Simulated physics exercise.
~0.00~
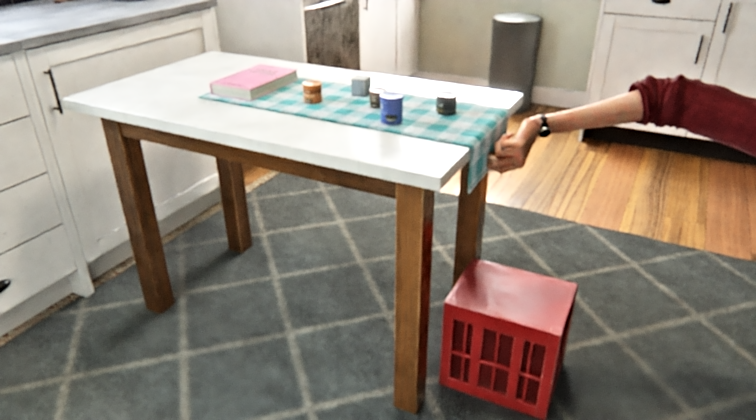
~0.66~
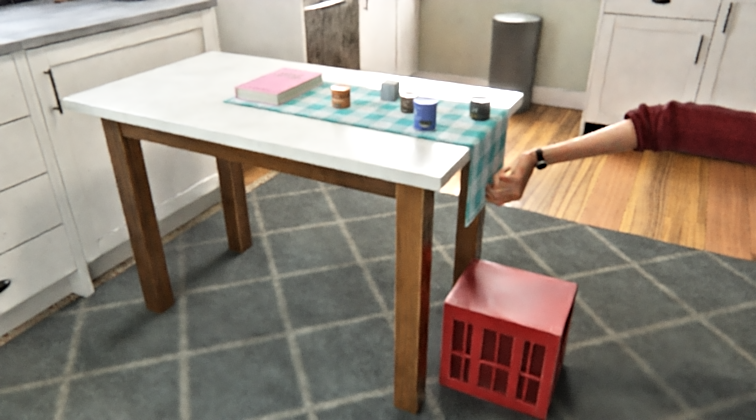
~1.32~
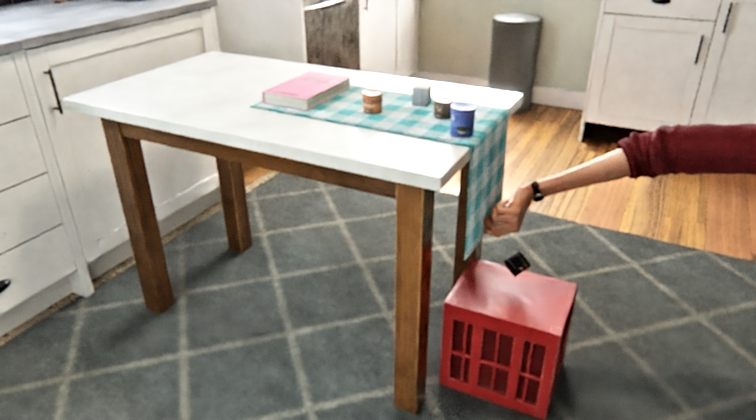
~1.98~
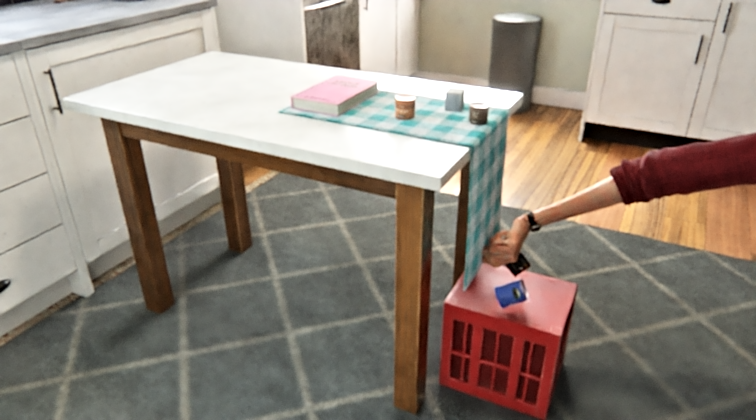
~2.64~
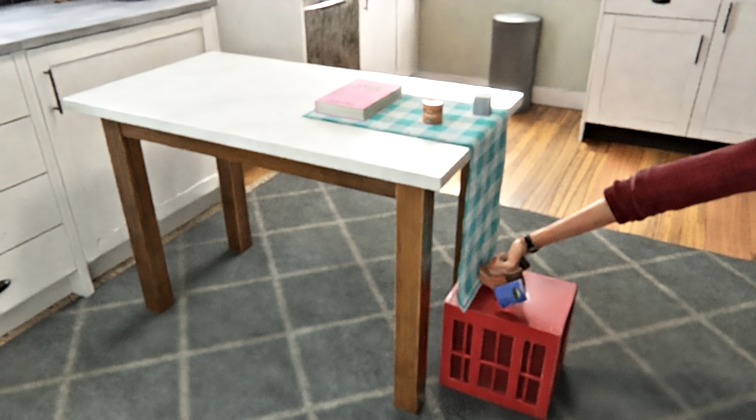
A turquoise checked scarf was slowly pulled down over the table's right end by a hand, carrying its load along until a black pot, then a blue can, then a brown pot dropped off, leaving the book, orange-brown jar and grey cube on top.
